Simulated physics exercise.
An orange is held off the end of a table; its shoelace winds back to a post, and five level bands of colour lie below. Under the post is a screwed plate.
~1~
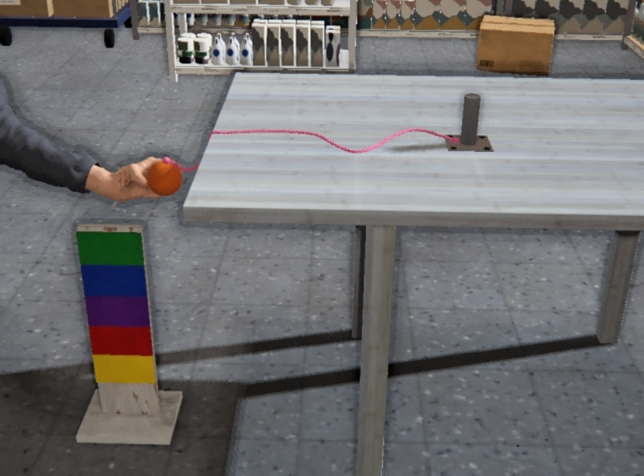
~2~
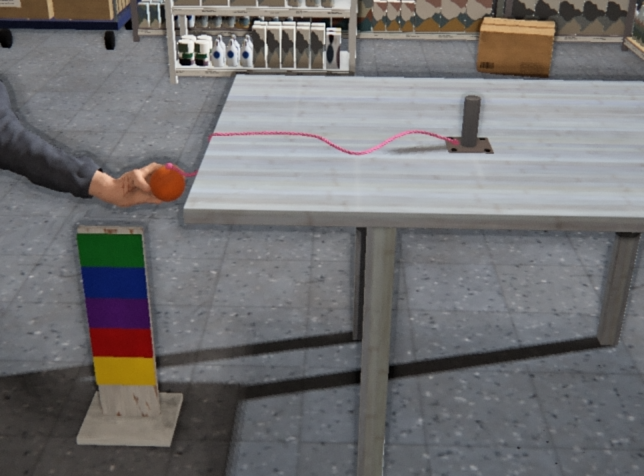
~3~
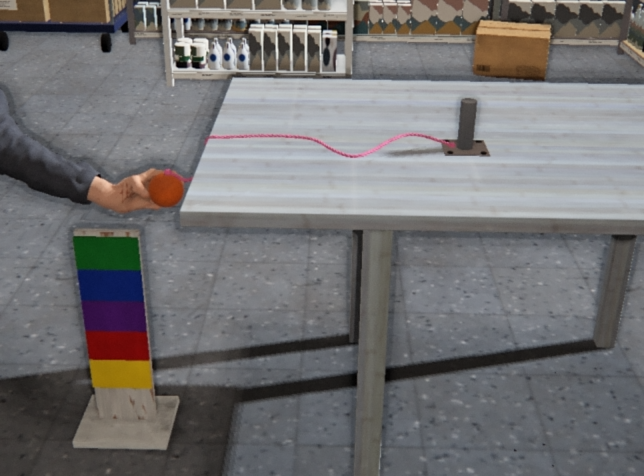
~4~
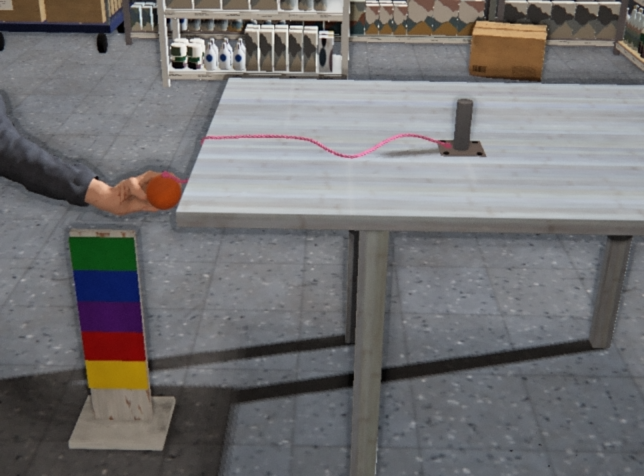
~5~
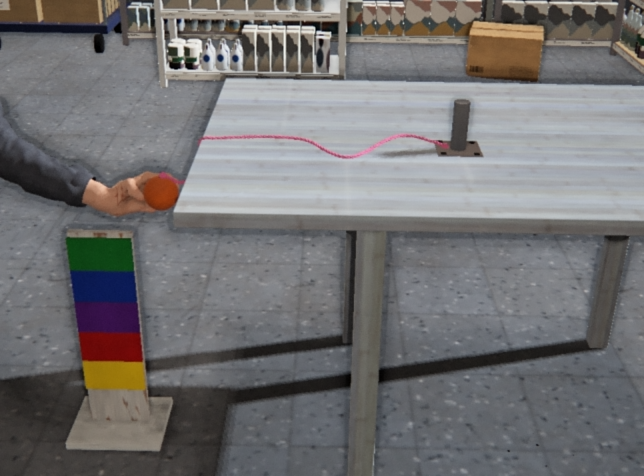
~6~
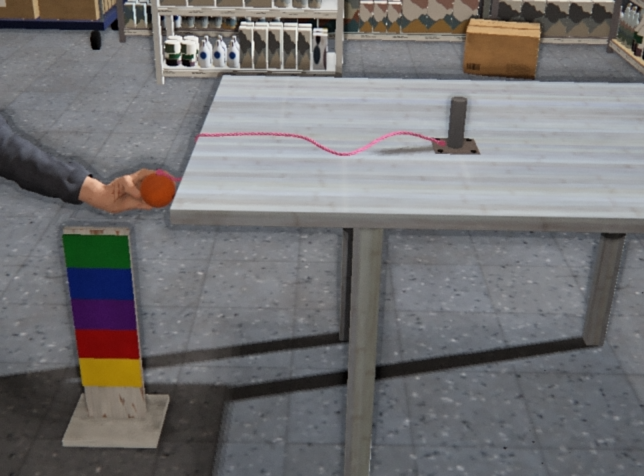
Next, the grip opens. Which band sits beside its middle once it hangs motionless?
The blue band.
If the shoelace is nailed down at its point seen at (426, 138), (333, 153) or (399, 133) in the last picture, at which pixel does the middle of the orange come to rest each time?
Going through the tries, I'd expect close to (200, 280), (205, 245) and lastly (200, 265).
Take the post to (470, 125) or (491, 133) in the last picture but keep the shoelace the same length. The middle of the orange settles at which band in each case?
Answer, in order: Green, green.
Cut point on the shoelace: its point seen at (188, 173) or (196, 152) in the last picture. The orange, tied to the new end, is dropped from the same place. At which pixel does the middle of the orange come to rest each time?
Case by case: Roughly (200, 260), then roughly (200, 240).
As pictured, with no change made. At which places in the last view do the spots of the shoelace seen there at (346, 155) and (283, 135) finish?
The first moves to (302, 146), the second to (213, 147).
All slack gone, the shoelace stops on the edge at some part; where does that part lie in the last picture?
(265, 134).
Early on, orange near (168, 283); level with blue.
Midway, orange near (232, 285); level with blue.
Near the end, orange near (184, 291); level with blue.
Finally, orange near (196, 293); level with blue. Its centre hangs level with the blue band.
